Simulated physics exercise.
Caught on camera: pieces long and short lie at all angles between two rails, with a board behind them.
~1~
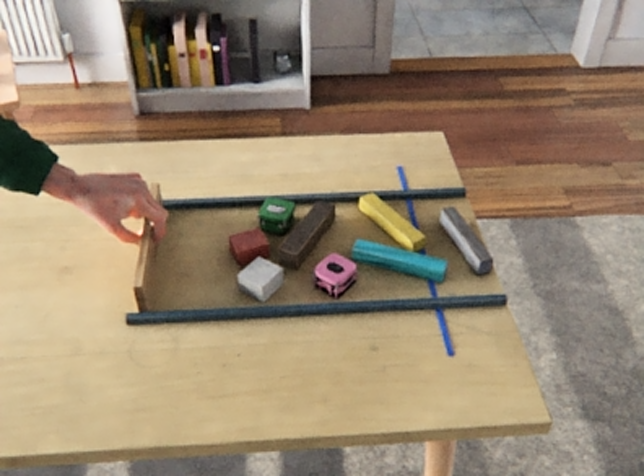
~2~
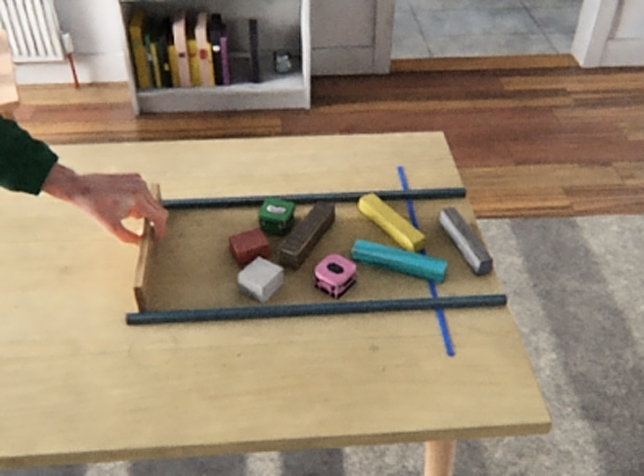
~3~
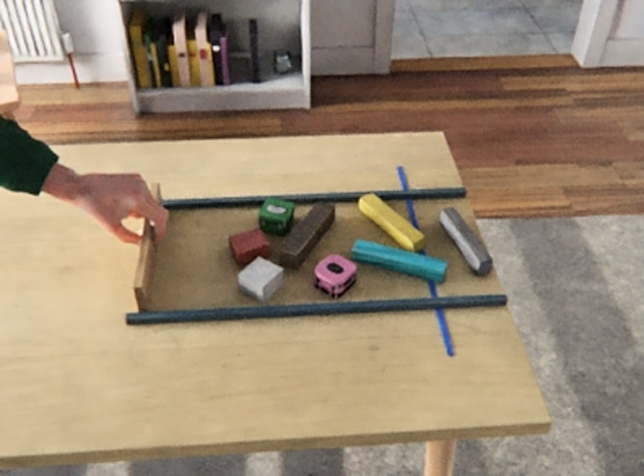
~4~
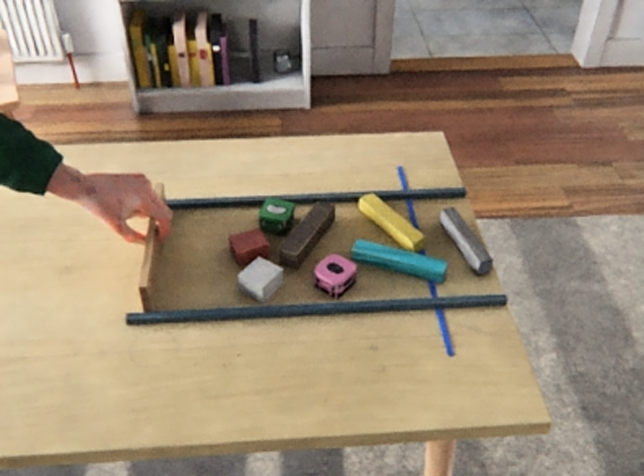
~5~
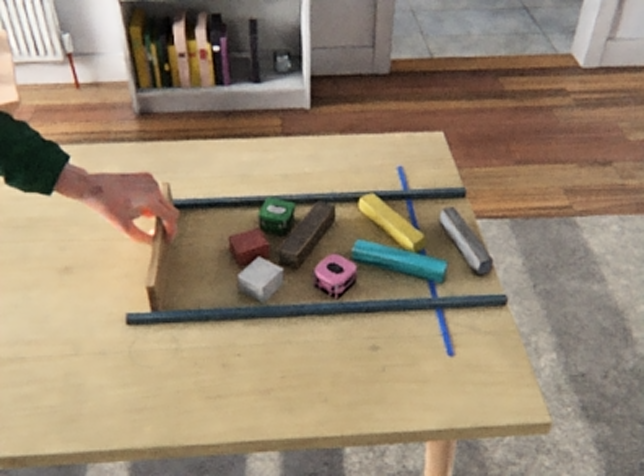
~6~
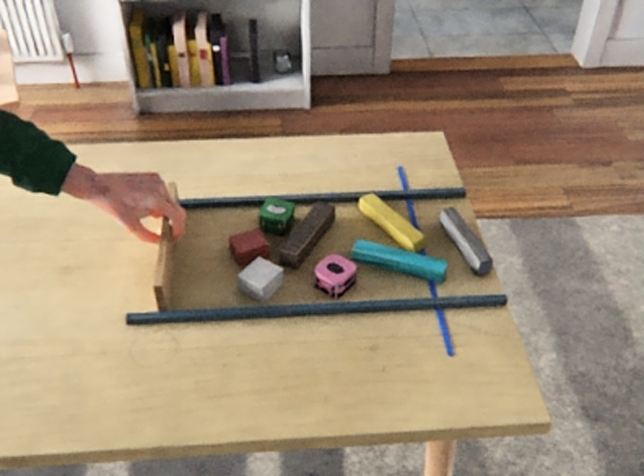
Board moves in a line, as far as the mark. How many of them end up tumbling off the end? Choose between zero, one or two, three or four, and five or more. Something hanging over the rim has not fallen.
The count is three or four.
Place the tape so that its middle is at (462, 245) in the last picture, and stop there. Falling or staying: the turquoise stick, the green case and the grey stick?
Well, the turquoise stick comes off, the green case stays where it is, and the grey stick? It comes off.
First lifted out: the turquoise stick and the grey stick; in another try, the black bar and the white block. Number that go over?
The number is 0 for the first case and 1 for the second.
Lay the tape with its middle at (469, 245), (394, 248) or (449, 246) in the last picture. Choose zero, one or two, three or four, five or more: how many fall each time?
One after another: At least five; 1 or 2; five or more.
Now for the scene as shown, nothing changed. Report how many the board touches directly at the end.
Number in contact with it: 3.
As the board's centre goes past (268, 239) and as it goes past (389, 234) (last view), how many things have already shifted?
Answer - first 4, then 8.
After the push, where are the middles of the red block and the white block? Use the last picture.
First (438, 240), then (448, 265).
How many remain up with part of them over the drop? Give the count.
The total would be 0.
Soon after, none off yet; grey stick at rest near (465, 240); yellow bar at rest near (391, 223); turquoise stick at rest near (399, 261).
In the end, the number that fall off is three or four; gone, turquoise stick, yellow bar and grey stick.
